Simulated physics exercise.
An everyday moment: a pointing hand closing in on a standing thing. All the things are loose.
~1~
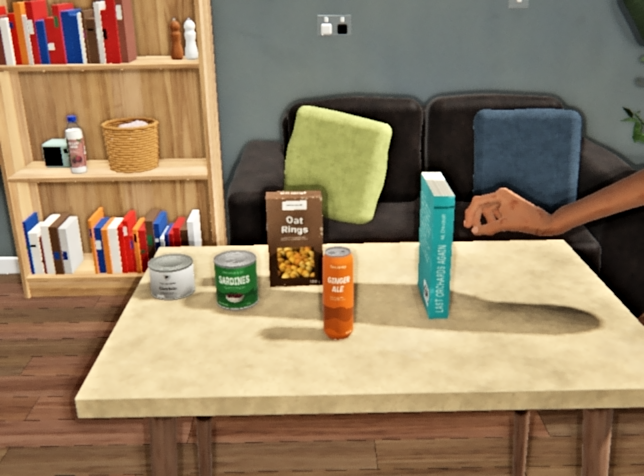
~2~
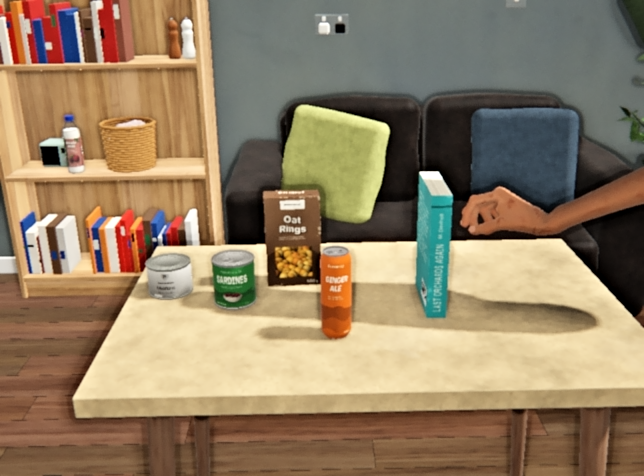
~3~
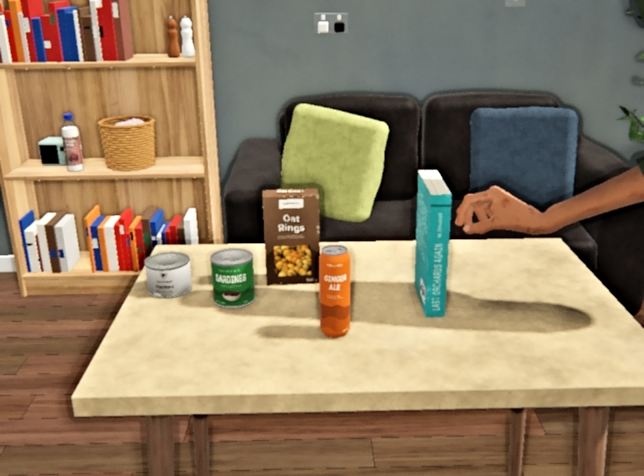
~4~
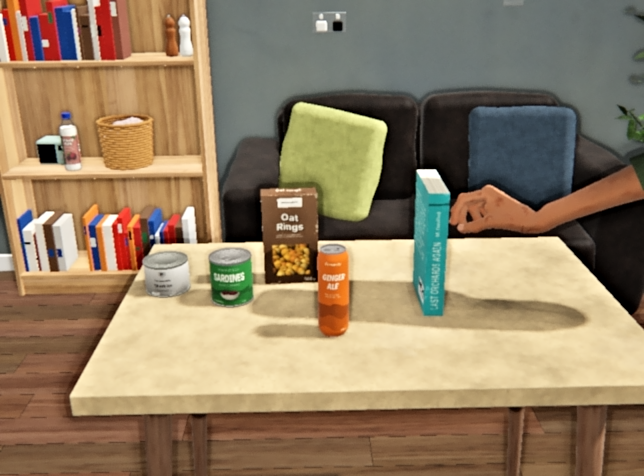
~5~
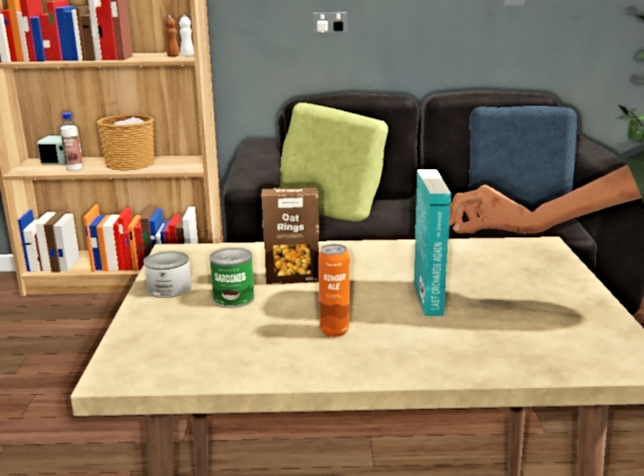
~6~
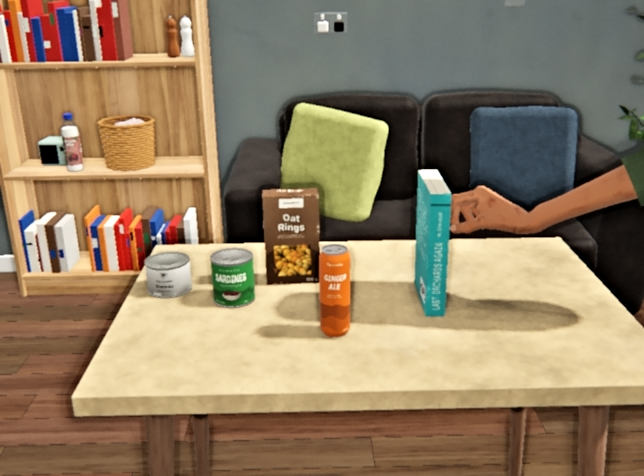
A brown-skinned hand with curled fingers moves slightly left from the right side toward a standing turquoise book, closing the small gap between them, while the view shifts very little. On the pale tabletop, seen from the front and slightly above, a grey can, green can, brown cereal box and orange can stand left of the book, unmoving. Behind are a wooden bookshelf and a dark sofa with green and blue cushions.
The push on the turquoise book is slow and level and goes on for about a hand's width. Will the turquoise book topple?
The turquoise book falls over.
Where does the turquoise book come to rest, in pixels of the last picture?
At about (346, 293).
Then, 0.70 s after the last picture, turquoise book tipped 25° from how it was near (404, 244).
Then, 1.00 s after the last picture, turquoise book on its side near (349, 279).
Then, 1.70 s after the last picture, turquoise book on its side near (346, 292).
At rest, tipped over on the table, turquoise book. Seen from the same camera at the end, turquoise book near (346, 292).
